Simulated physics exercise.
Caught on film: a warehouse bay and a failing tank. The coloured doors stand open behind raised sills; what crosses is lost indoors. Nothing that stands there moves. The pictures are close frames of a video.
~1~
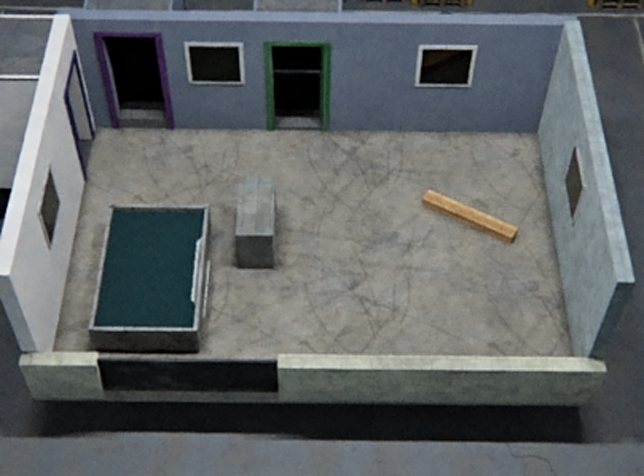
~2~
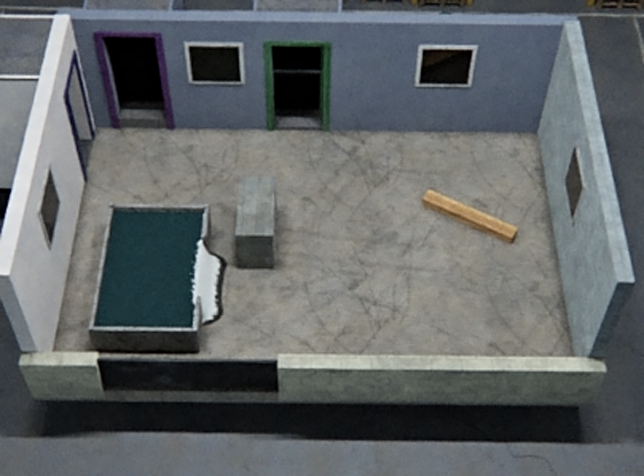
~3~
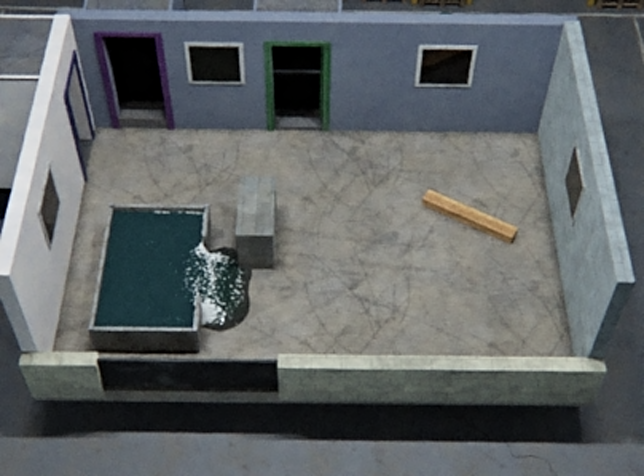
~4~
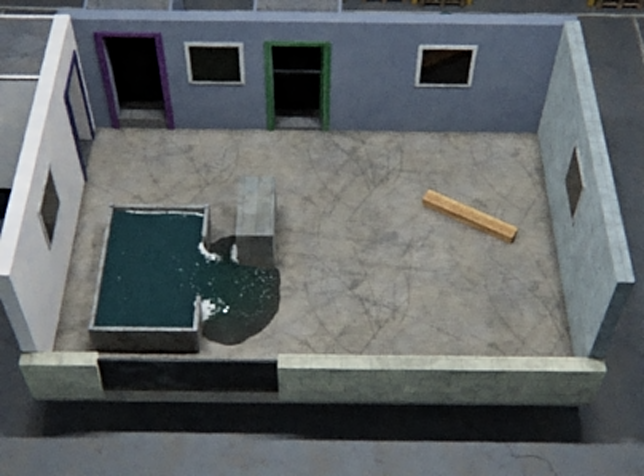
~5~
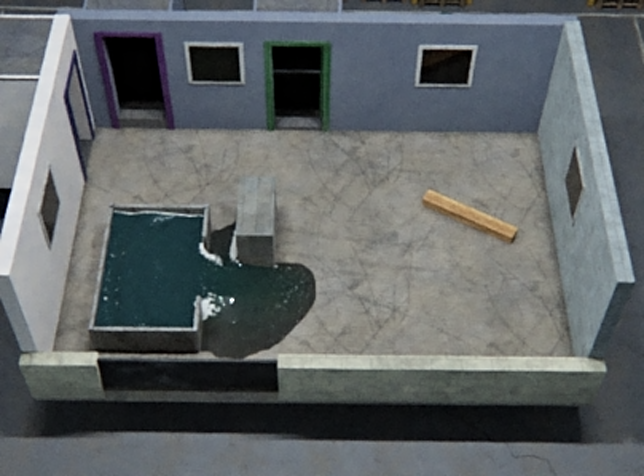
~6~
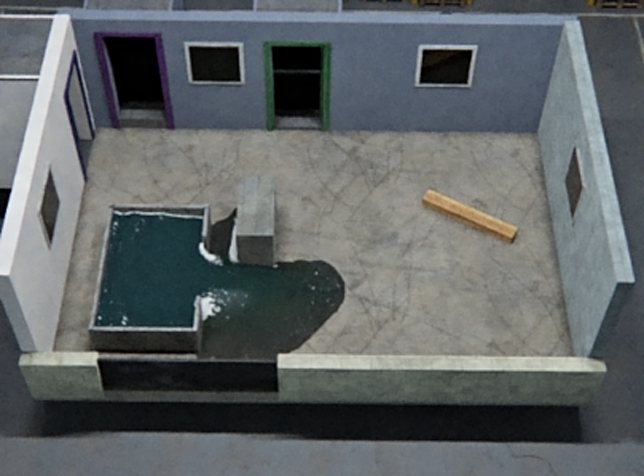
Dark water pours from the tank's right side and spreads rightward across the floor.
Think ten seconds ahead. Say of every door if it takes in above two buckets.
In the end: The green door stays under that; the purple door stays under that; the blue door stays under that.
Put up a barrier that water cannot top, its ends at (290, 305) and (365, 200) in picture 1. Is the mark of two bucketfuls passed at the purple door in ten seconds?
Purple door holds.
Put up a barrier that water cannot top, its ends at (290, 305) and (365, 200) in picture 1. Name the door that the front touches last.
That is the door marked blue.
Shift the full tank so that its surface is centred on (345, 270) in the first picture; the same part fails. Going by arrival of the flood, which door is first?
First comes the green-painted one.
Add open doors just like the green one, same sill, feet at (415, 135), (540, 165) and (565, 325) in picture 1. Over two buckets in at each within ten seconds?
As listed: Holds, is under, lets more in.
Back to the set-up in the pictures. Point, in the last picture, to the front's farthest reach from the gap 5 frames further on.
Near (469, 295).
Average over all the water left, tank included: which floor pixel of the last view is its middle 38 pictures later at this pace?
Around (342, 275).
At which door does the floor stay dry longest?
Last comes the door marked blue.
A moment on, water covers 25 % of the floor; the green door not reached, the purple door not reached, the blue door not reached.
Next, water covers 45 % of the floor; the green door not reached, the purple door not reached, the blue door not reached.
Then, water covers 50 % of the floor; the green door wet at the sill, nothing in, the purple door wet at the sill, nothing in, the blue door not reached.
Later, water covers 65 % of the floor; the green door wet at the sill, nothing in, the purple door wet at the sill, nothing in, the blue door under two buckets in.
In the end, water covers 95 % of the floor; the green door wet at the sill, nothing in, the purple door wet at the sill, nothing in, the blue door under two buckets in.
